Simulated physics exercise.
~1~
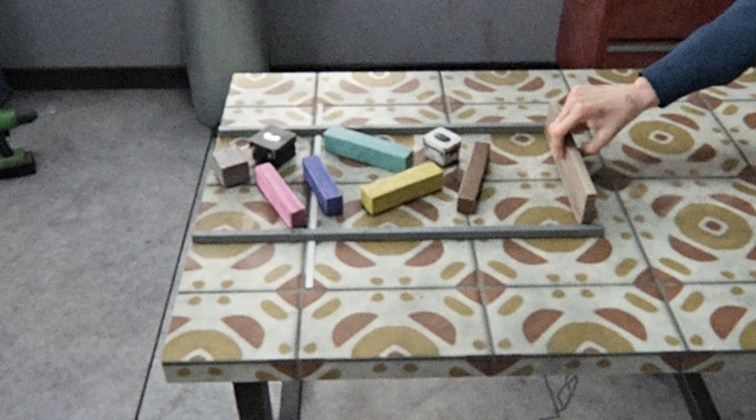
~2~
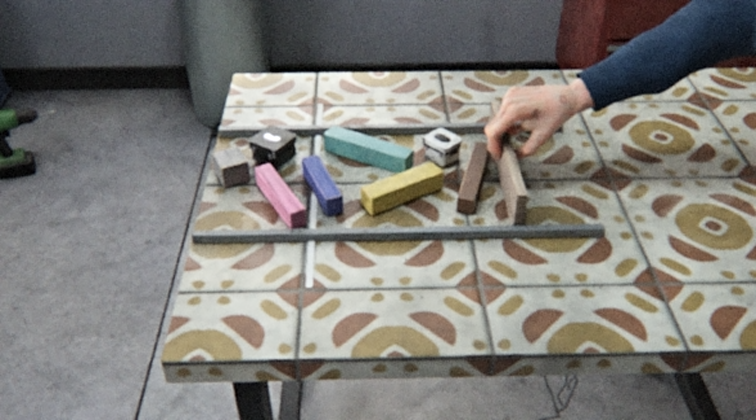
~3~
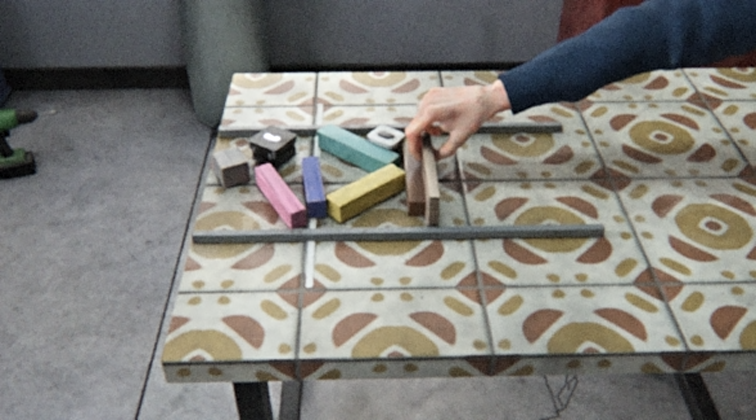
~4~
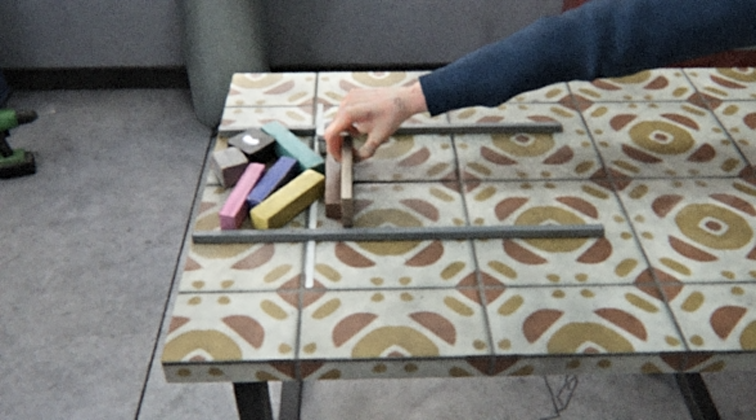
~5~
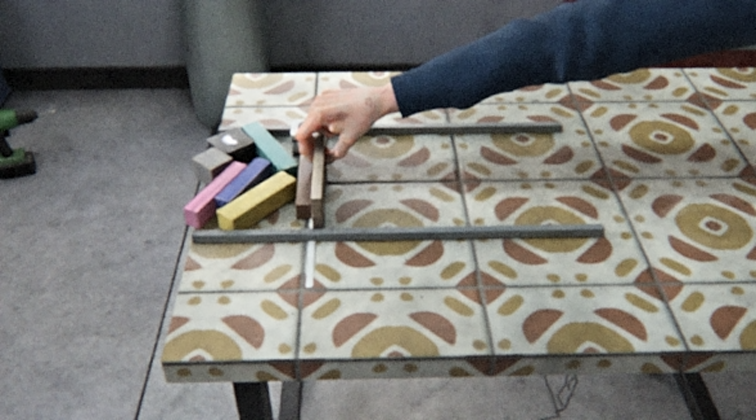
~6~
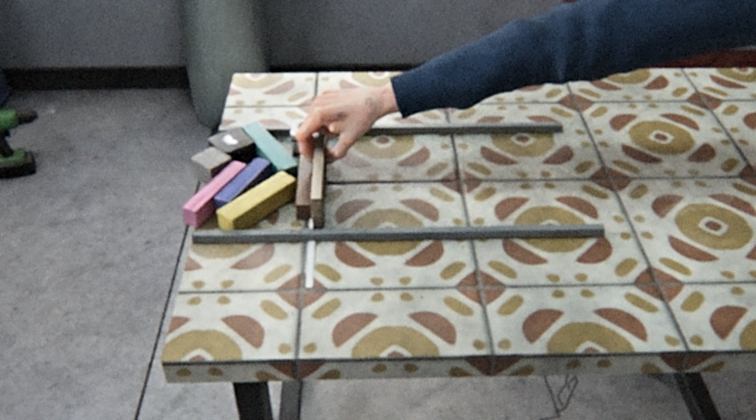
A hand slides an upright board left, bunching the bars and blocks together on the table.
